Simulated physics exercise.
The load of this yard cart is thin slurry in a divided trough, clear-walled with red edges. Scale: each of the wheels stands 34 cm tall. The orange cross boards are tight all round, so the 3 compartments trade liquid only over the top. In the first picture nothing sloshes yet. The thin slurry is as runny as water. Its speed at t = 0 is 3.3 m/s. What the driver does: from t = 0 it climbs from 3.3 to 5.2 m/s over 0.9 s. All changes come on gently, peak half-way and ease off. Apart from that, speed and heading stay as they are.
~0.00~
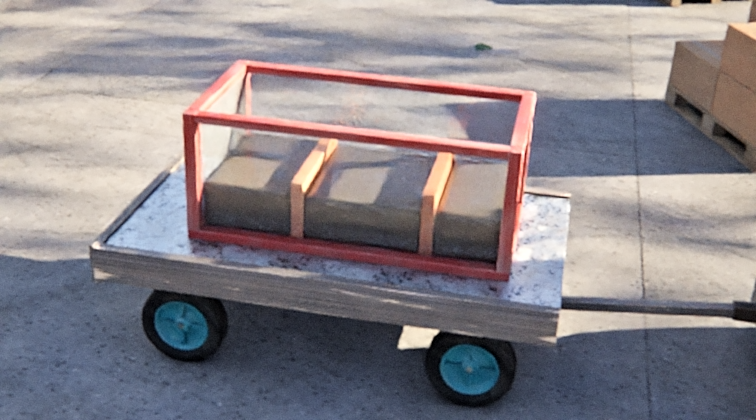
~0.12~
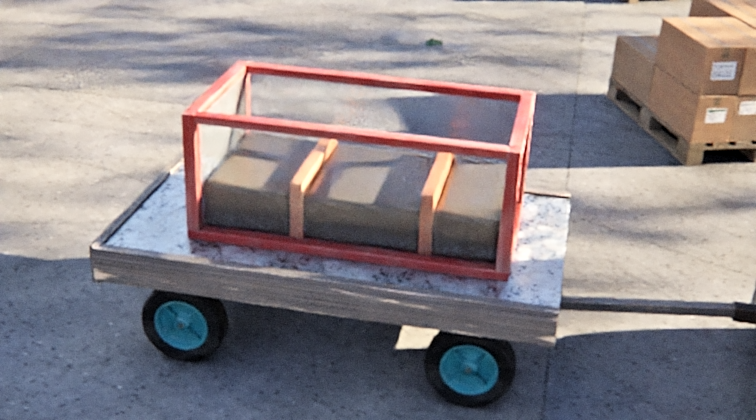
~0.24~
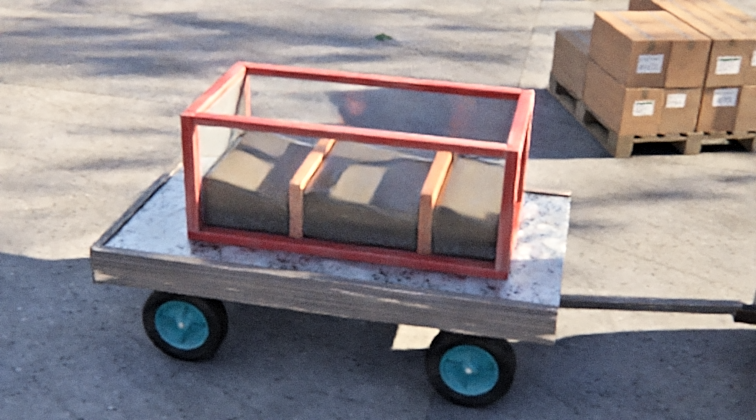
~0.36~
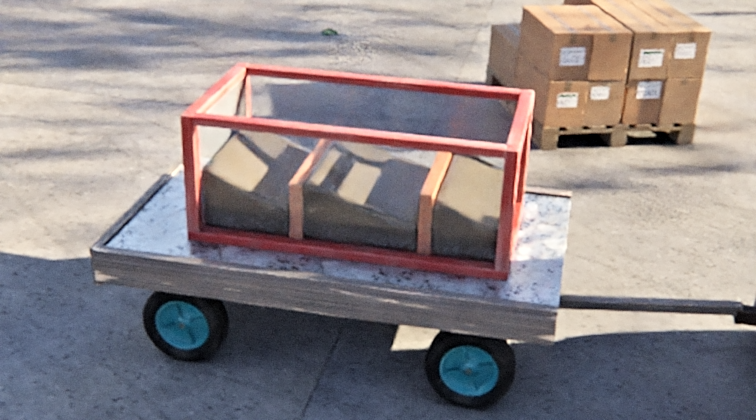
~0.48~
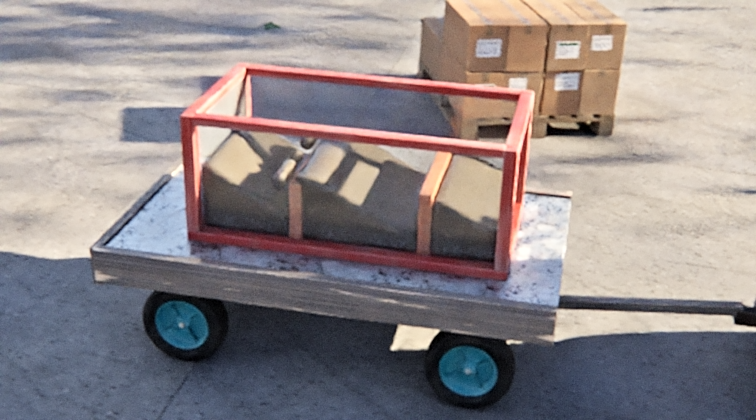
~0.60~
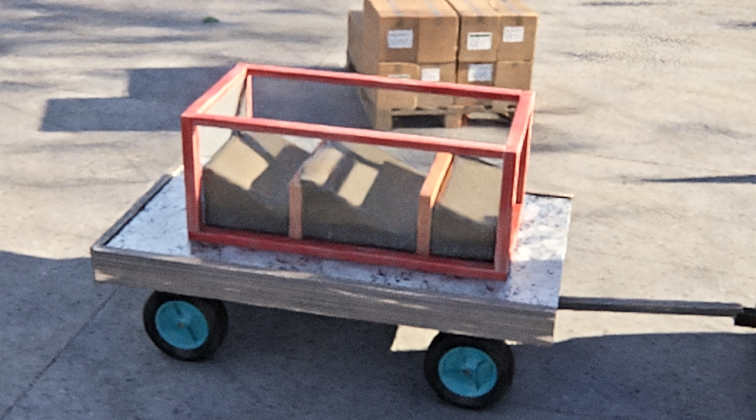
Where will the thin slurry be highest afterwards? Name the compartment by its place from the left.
It is deepest in the first one.
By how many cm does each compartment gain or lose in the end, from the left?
From the left: 2 up, 2 down, 0.
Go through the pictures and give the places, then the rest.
The first frame shows levels, left to right, (252, 180), (366, 194), (471, 208); board top at (297, 185) and (429, 196); the front is on the right, levels are read along the near wall; a wheel hub at (178, 330).
The second frame shows levels, left to right, (251, 180), (365, 194), (470, 207).
The third frame shows levels, left to right, (251, 181), (364, 194), (469, 207).
The fourth frame shows levels, left to right, (251, 182), (364, 196), (469, 206).
The fifth frame shows levels, left to right, (251, 182), (364, 198), (468, 206).
The sixth frame shows levels, left to right, (251, 180), (364, 197), (468, 207); a wheel hub at (179, 329).
Then, 0.90 s in, the compartments hold 21, 17, 19 cm, left to right.
Then, 1.40 s in, the compartments hold 21, 17, 19 cm, left to right.
Then, 1.90 s in, the compartments hold 21, 17, 19 cm, left to right.
Then, 3.88 s in, the compartments hold 21, 17, 19 cm, left to right.
